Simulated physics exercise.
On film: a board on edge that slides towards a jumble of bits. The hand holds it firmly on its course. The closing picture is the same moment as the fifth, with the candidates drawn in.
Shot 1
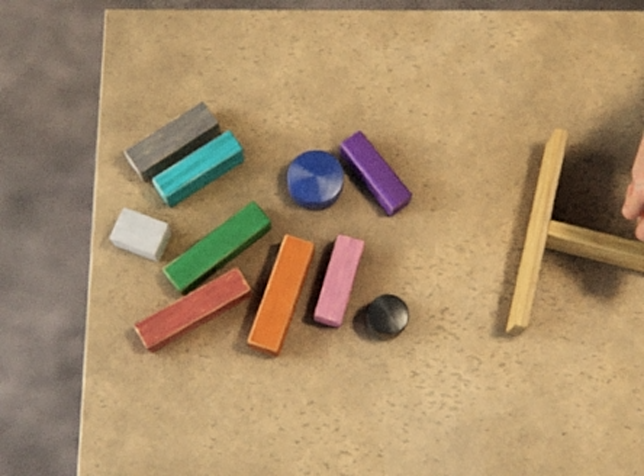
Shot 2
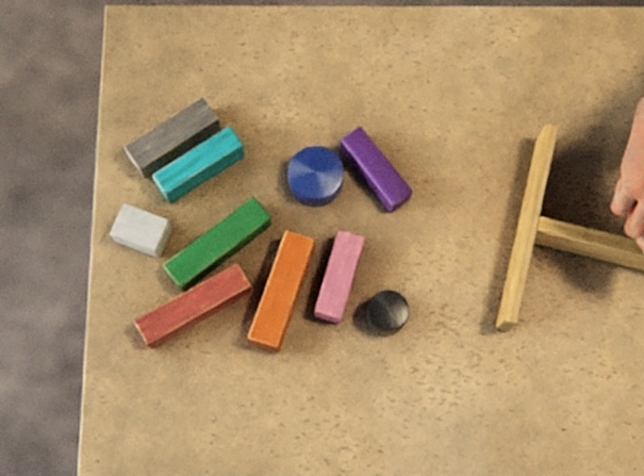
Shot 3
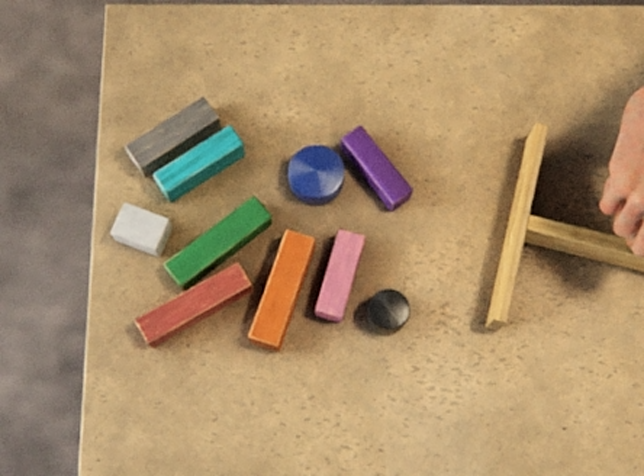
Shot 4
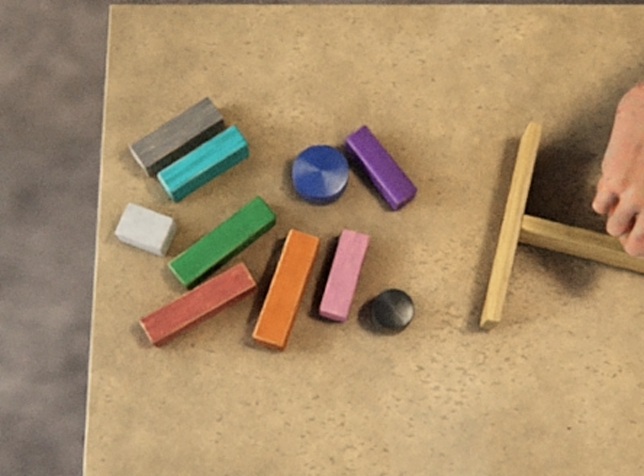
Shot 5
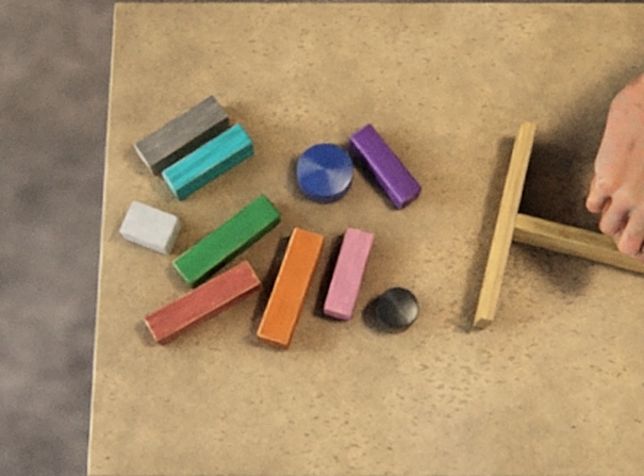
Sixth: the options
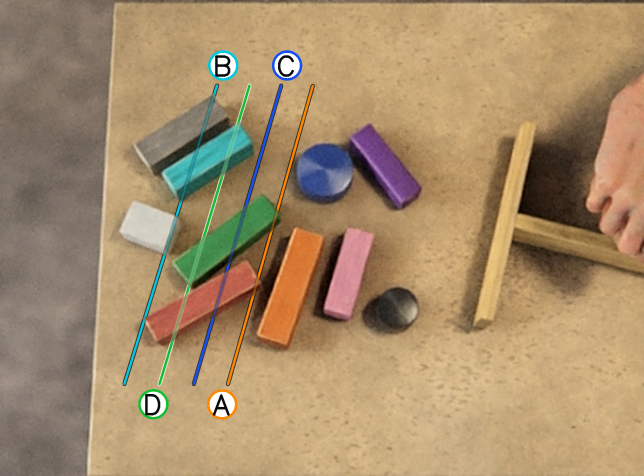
A hand slides a wooden board slightly left across a table scattered with coloured blocks.
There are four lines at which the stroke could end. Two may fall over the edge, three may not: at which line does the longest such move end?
As far as mark D.
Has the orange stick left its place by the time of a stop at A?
Yes.
On the marked copy, A at (272, 229); B at (172, 229); C at (239, 229); D at (206, 229).
With D. Early on, board (401, 218); black tin (350, 304); orange stick (285, 286).
Further on, board (293, 218); white block (130, 192); red bar (128, 291).
At the end, board (207, 218); red bar over the edge; white block over the edge; two fallen.
As for the rest, A is within the limit but short; B drops five; C is within the limit but short.
